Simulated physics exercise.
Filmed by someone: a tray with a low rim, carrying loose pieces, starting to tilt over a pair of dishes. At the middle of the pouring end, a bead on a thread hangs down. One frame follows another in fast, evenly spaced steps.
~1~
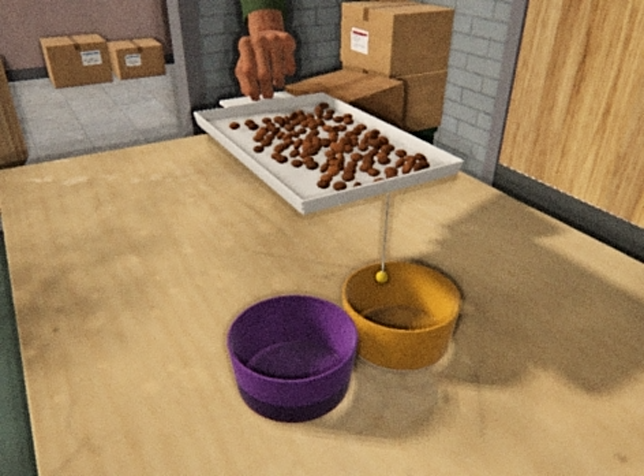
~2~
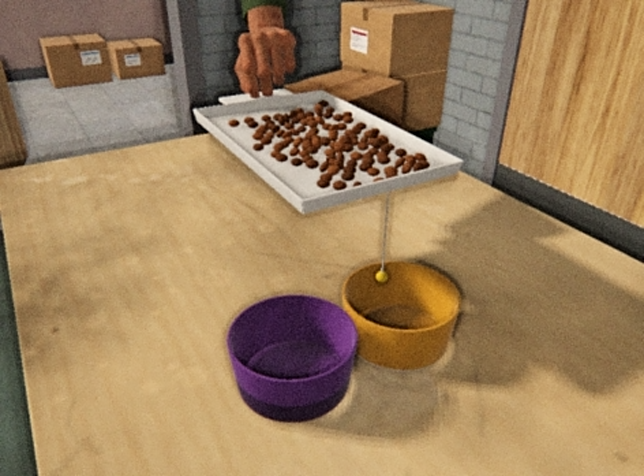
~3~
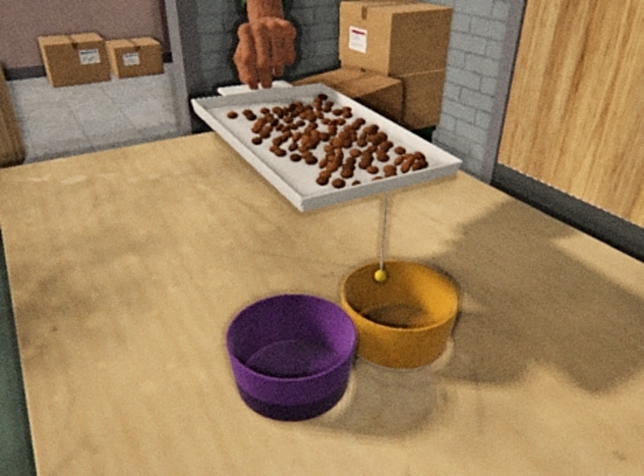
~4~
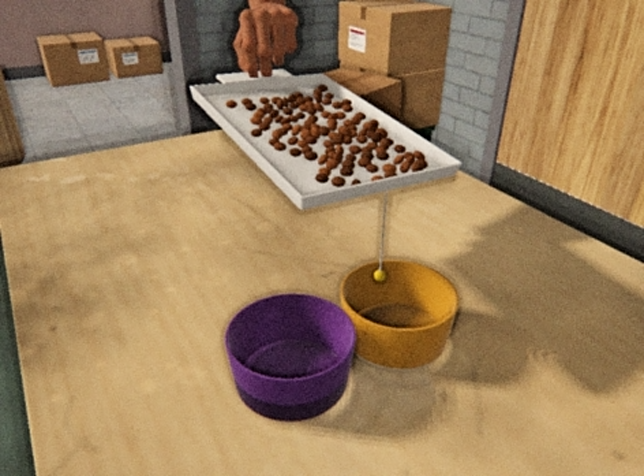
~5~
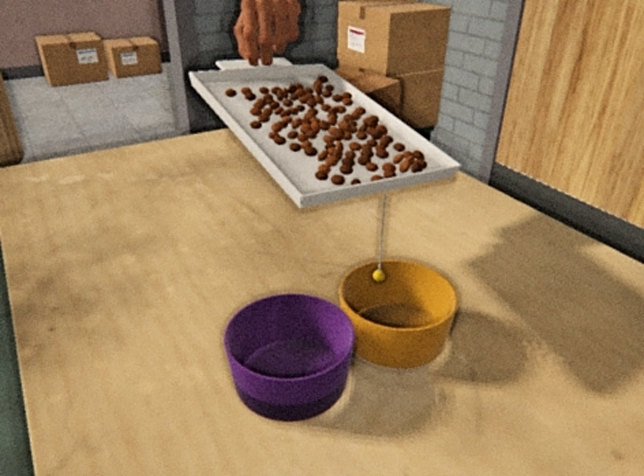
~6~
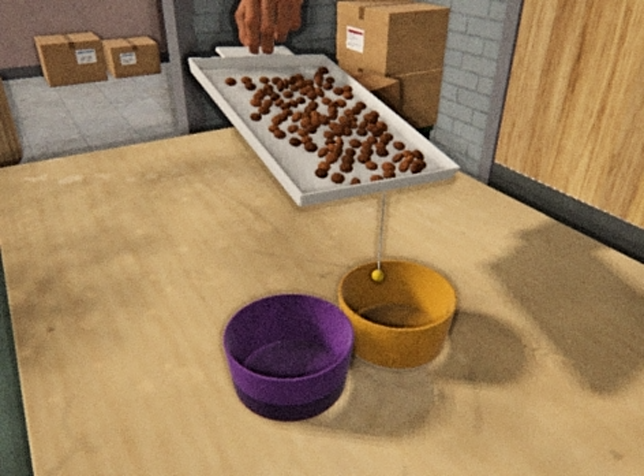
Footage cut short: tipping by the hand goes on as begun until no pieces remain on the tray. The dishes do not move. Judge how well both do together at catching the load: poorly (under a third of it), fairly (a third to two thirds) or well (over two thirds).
Together they do fairly.
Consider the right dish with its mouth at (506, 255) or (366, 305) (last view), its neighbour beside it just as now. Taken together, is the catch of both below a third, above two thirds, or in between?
Above two thirds; less than a third.
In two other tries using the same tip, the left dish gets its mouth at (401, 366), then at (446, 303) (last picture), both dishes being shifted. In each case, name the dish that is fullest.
Try one: The right-side dish. Try two: The left-side dish.
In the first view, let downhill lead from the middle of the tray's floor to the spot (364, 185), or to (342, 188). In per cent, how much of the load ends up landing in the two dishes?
For the first aim it is 70 in a hundred, for the second 80 in a hundred.
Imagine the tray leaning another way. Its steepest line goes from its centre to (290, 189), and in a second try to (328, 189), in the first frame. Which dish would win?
At the first place the left one, at the second the dish on the left.
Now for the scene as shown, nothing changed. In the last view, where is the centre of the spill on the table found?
It centres at roughly (487, 320).
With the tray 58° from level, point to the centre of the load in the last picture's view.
The middle of the pieces lands at roughly (409, 141).
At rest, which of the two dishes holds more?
The winner: The right side.
Just after the last frame, tray tipped steeply; almost all on the tray; just a few in the air.
A moment on, tray tipped right over; about a tenth on the tray; roughly a third in the right dish; roughly a third outside both; roughly a quarter in the air.
Further on, tray tipped past a quarter turn; roughly half in the right dish; roughly half outside both.
When it is over, tray tipped past a quarter turn; not one in the left dish; roughly half in the right dish; roughly half outside both.
